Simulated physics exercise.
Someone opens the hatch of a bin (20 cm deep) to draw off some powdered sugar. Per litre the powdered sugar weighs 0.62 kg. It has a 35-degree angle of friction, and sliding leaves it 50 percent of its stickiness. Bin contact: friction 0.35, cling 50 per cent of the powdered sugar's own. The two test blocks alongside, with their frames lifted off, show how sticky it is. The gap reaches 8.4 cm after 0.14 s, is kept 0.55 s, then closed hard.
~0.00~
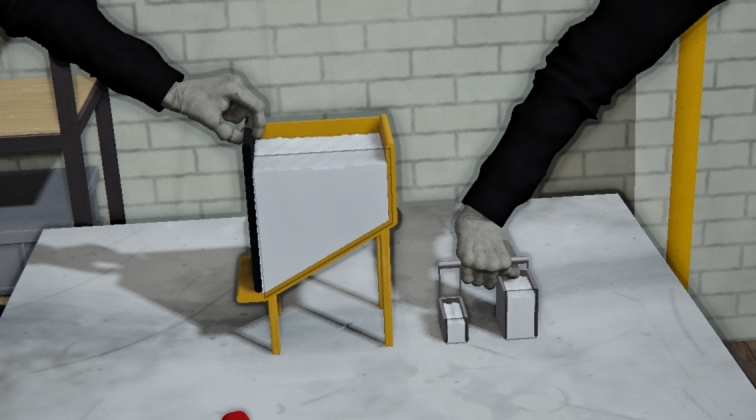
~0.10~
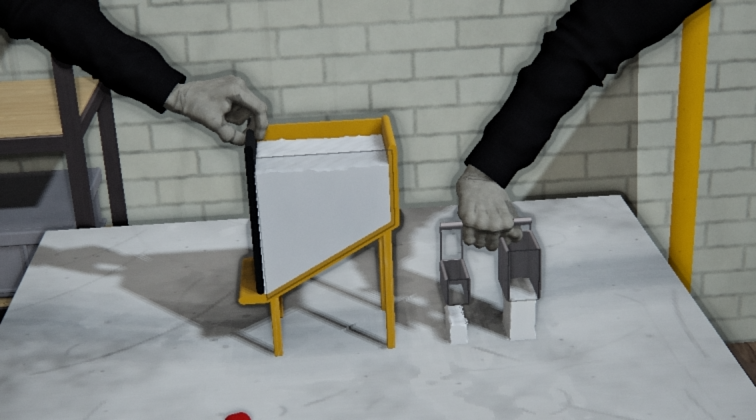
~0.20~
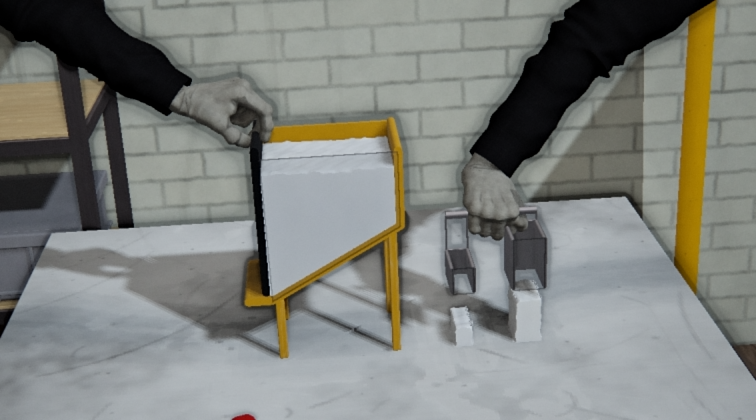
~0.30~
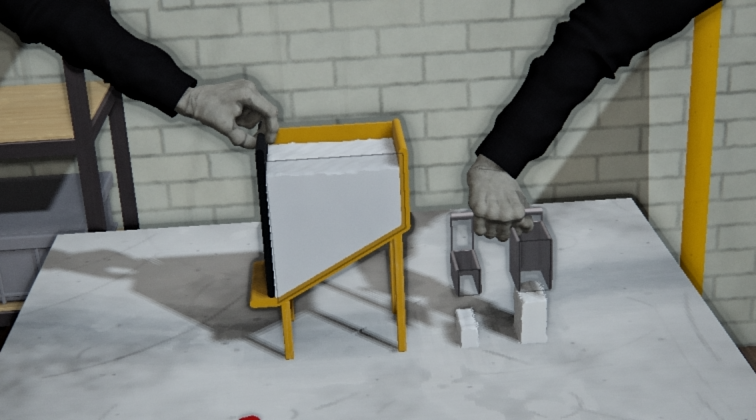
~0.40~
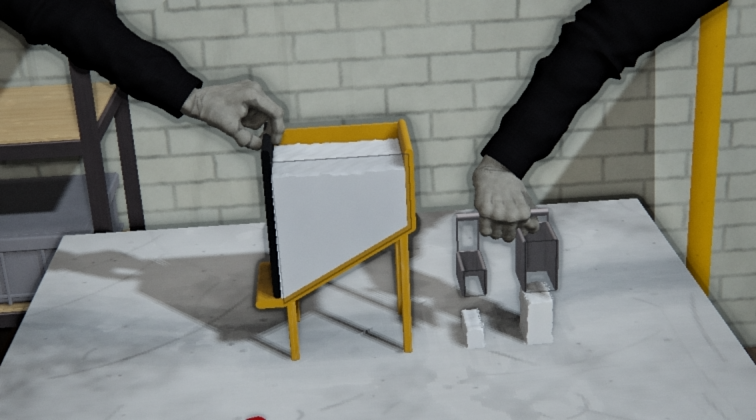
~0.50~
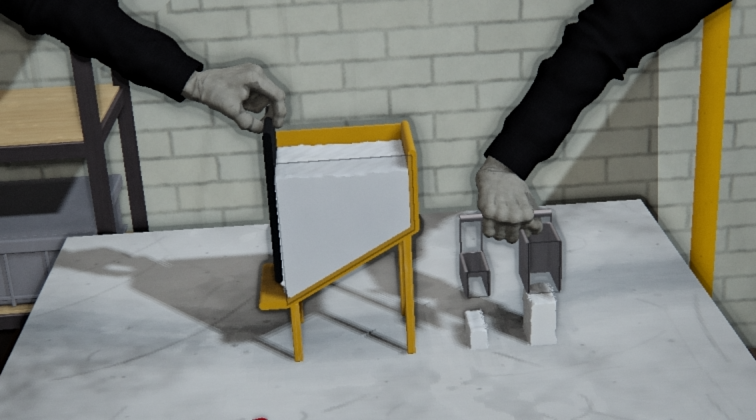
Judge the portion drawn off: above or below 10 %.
I'd say the figure is shy of 10 %.
After 0.68 s, the hatch is 8.4 cm open and 0 % is out.
After 0.88 s, the hatch is 8.4 cm open and 0 % is out.
After 1.08 s, the hatch is 8.4 cm open and 0 % is out.
After 1.28 s, the hatch is 2.3 cm open and 0 % is out.
After 1.61 s, at the end, the hatch is shut and 1 % is out.
